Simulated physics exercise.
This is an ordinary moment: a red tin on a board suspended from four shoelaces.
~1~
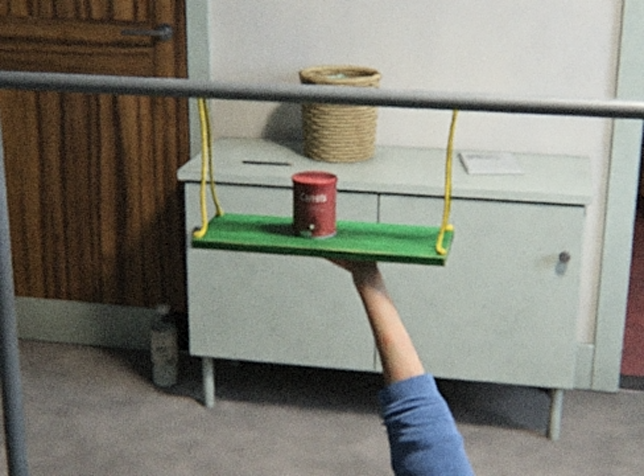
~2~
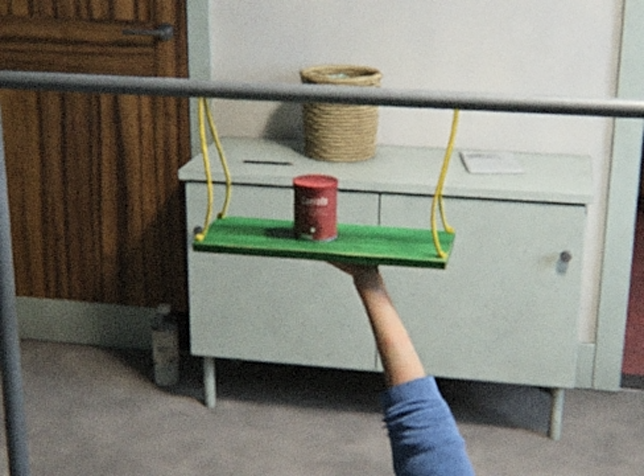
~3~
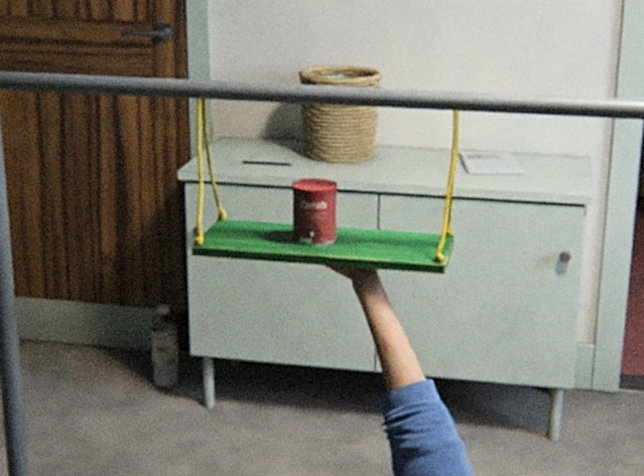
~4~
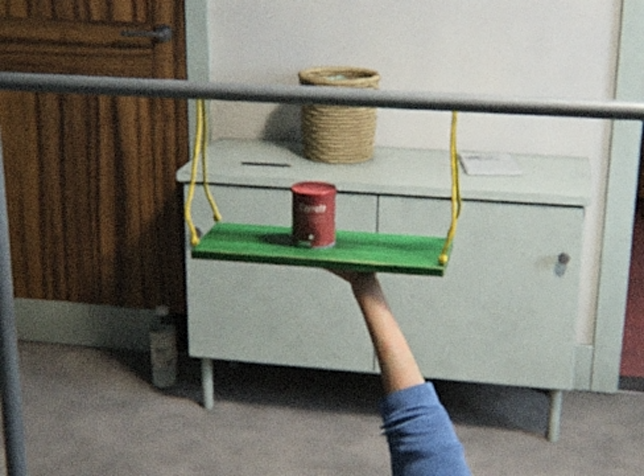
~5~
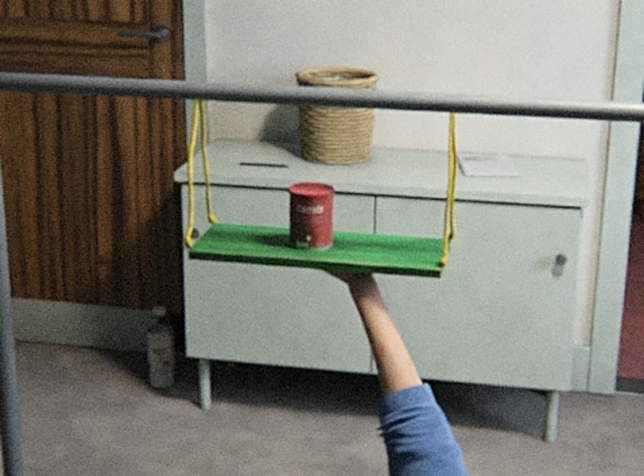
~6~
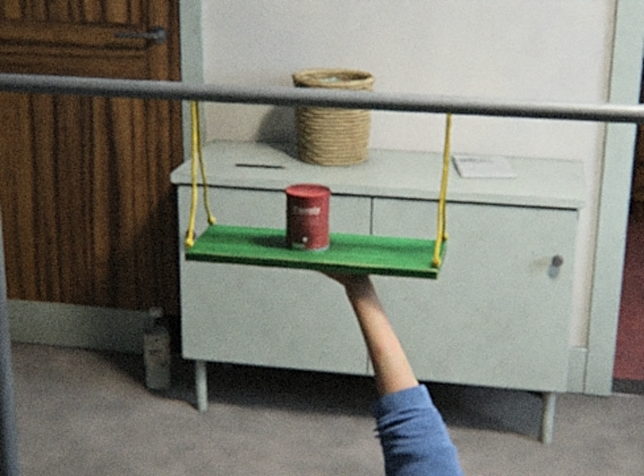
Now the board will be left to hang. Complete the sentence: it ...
It stays on.
Then, 0.30 s past the final frame, board level; tin on the board near (308, 220).
When it is over, board level; tin on the board near (308, 220). The red tin remains aboard.
